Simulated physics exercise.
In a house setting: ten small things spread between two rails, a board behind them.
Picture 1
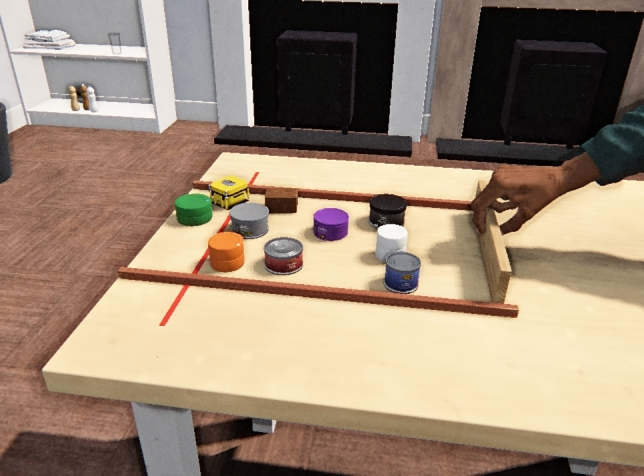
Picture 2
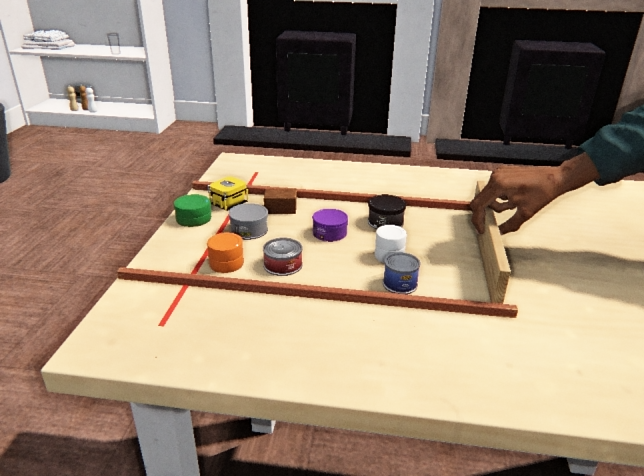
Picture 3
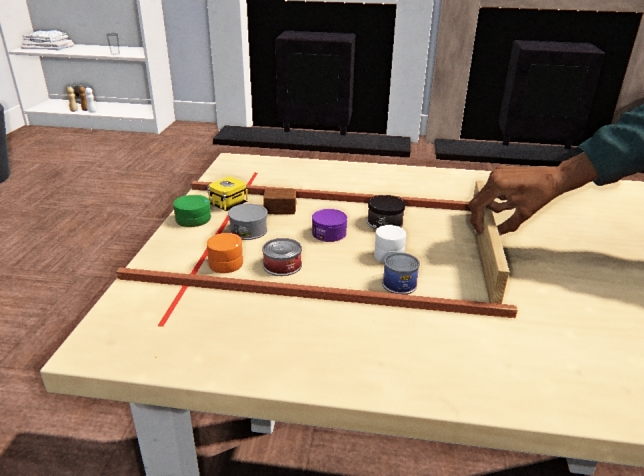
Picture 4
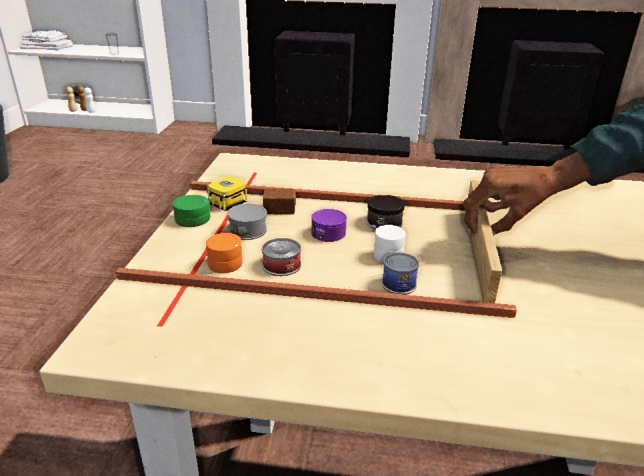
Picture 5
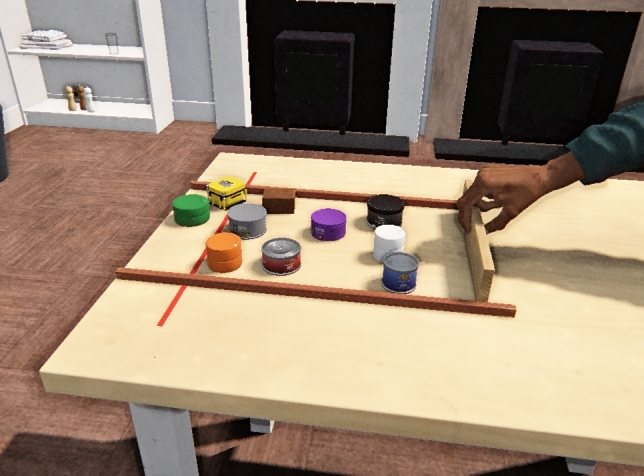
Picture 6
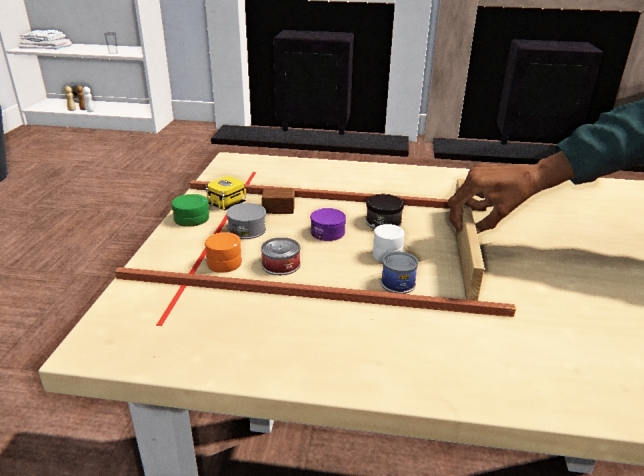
A hand slides a wooden board slowly left between two rails toward several small colourful containers.
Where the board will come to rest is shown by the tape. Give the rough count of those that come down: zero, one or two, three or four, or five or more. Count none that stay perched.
I predict the table will shed one or two pieces.
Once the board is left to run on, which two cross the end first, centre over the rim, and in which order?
The order is the yellow case, then the green lid.
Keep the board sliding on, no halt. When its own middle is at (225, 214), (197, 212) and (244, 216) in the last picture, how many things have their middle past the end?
Past the end: 1, 5 and 0.
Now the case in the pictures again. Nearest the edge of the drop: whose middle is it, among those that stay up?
Result: Green lid.
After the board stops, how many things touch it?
My count gives 4.
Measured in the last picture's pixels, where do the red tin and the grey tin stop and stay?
Final positions - red tin around (172, 243), grey tin around (170, 222).
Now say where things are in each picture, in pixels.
In the first frame, green lid (194, 210); yellow case (229, 193); orange lid (227, 252); board (489, 236); tape (221, 231).
In the second frame, yellow case (229, 193); purple tub (330, 225).
In the third frame, orange lid (225, 253); grey tin (248, 222).
In the fourth frame, green lid (192, 210); white lid (389, 244).
In the fifth frame, yellow case (227, 193); black tin (385, 212).
In the sixth frame, green lid (191, 210); yellow case (226, 193); orange lid (224, 252); board (466, 234); tape (218, 231).
Soon after, none off yet; green lid at rest near (191, 210); yellow case at rest near (226, 193); orange lid at rest near (224, 252).
After that, none off yet; green lid at rest near (191, 210); yellow case moving near (224, 192); orange lid displaced a little near (207, 254).
In the end, the number that fall off is one or two; gone, yellow case.
